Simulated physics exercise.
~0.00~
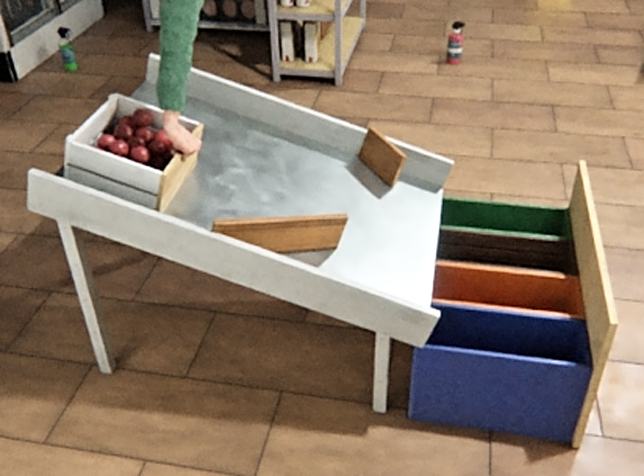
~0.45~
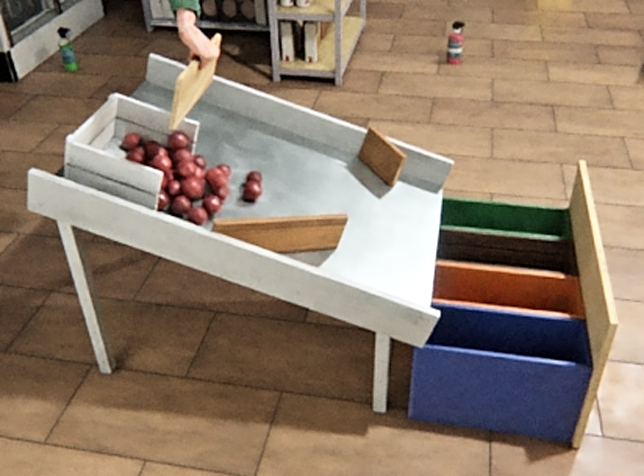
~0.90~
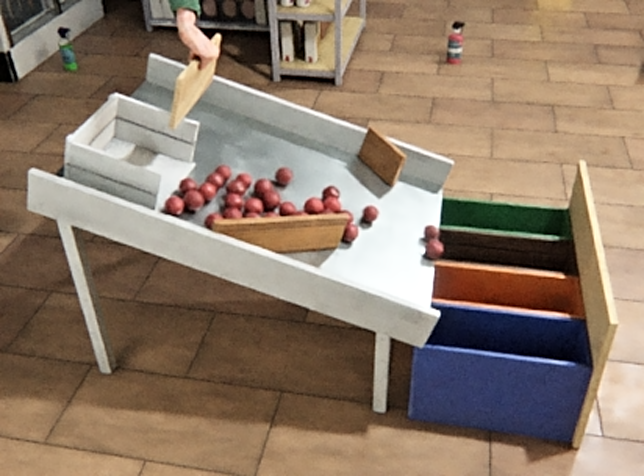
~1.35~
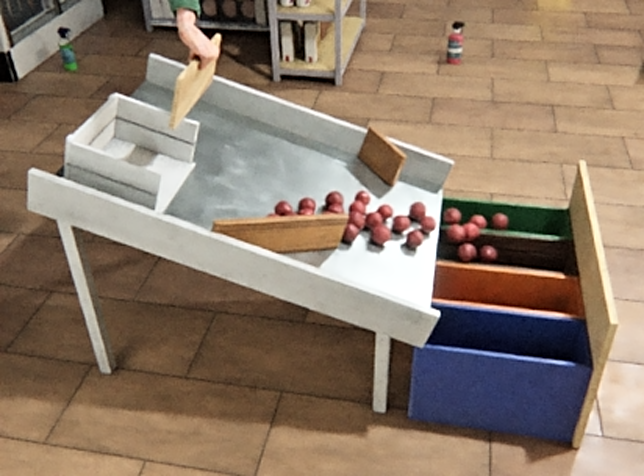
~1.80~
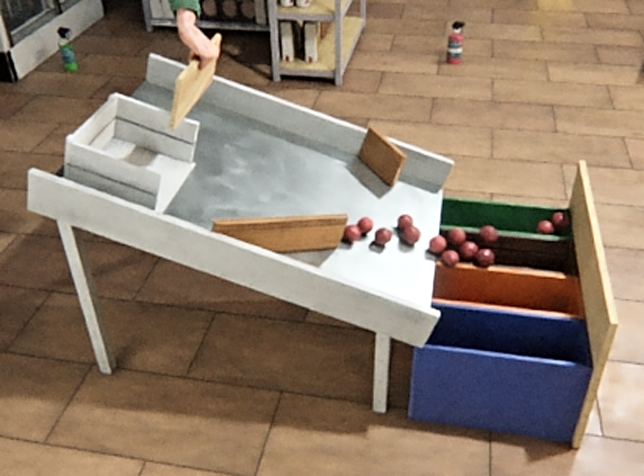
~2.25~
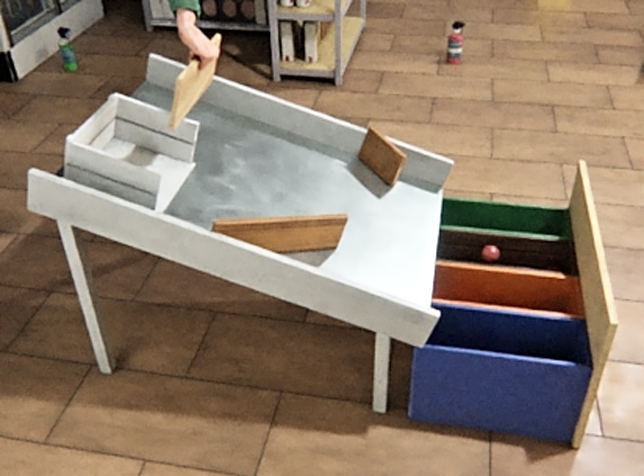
The footage shows a hand lifting the gate of a white pen, letting a load of red apples roll down a sloping table past two angled boards and drop toward colored bins at its foot, until the table is empty and one apple remains visible at the wooden bin.
